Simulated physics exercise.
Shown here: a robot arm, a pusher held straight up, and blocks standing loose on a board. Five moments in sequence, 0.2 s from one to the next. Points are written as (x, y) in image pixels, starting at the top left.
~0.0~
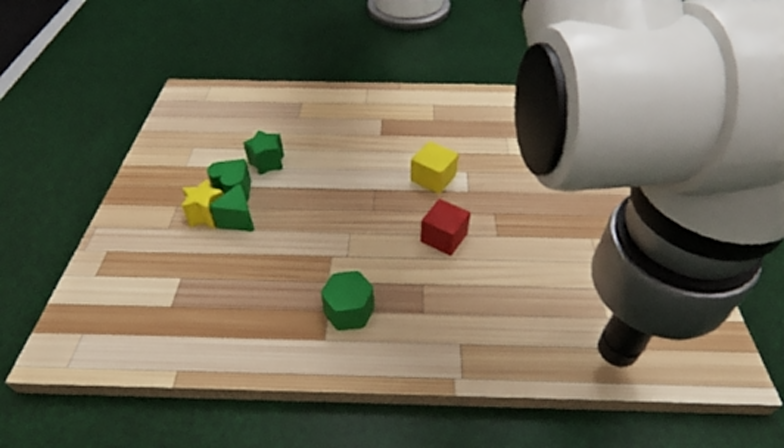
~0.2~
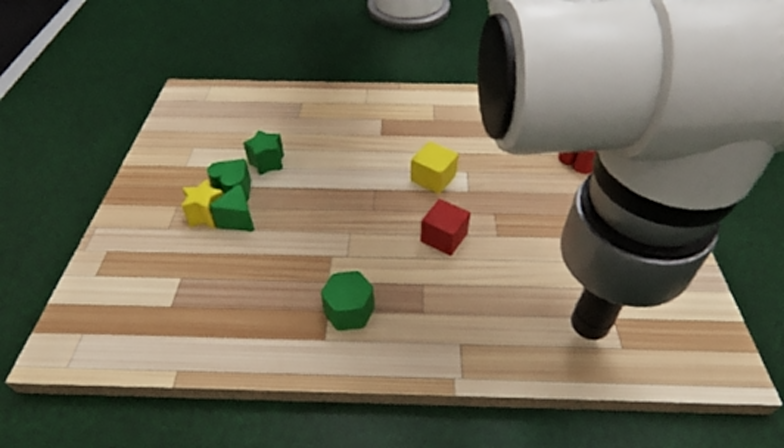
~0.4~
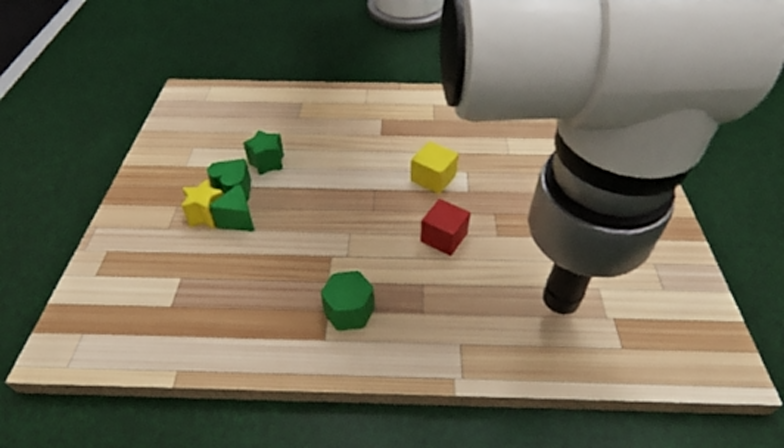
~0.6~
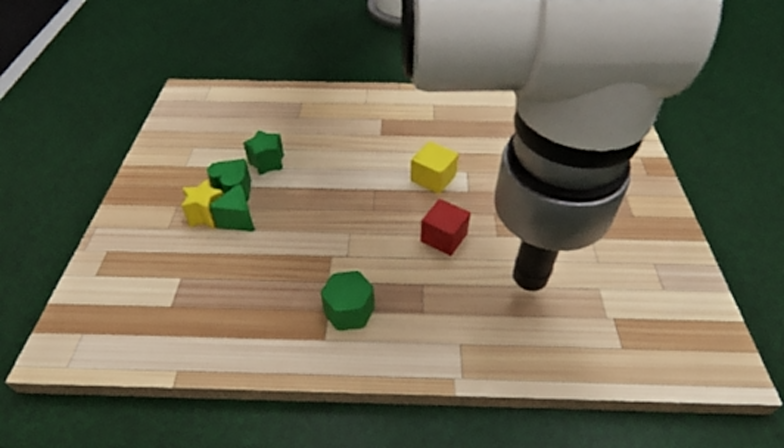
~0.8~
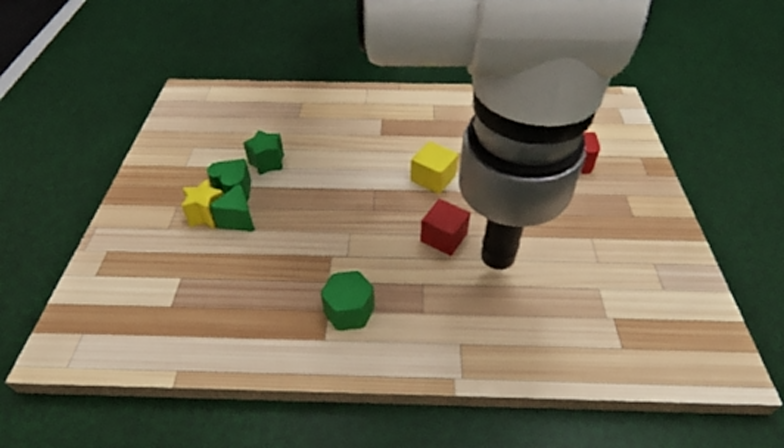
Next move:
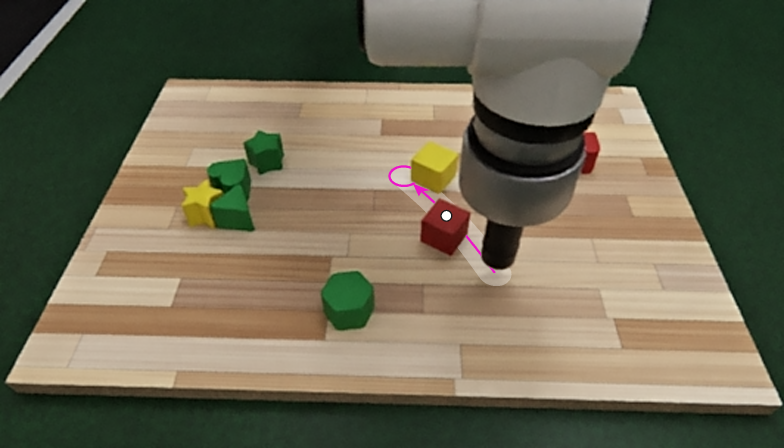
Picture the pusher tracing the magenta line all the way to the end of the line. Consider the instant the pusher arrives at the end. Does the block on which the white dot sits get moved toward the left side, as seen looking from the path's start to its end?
Yes
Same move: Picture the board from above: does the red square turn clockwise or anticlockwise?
It makes a counterclockwise turn.
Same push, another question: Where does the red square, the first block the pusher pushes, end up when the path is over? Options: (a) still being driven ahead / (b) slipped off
Option b.
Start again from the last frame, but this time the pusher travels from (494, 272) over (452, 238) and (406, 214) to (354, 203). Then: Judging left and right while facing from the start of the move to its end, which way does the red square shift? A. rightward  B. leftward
I'll go with A - rightward.
Path on the board, from (494, 272) over (465, 235) and (435, 203) to (404, 176); the dot is on the red square.
What follows on the original path. One third of the way, pusher (467, 220); red square (434, 208), turned 25° anticlockwise.
Two thirds of the way, pusher (436, 188); red square (413, 199), turned 65° anticlockwise.
At the end, pusher (404, 161); yellow square (425, 134), turned 50° clockwise; red square (413, 199), turned 70° anticlockwise.
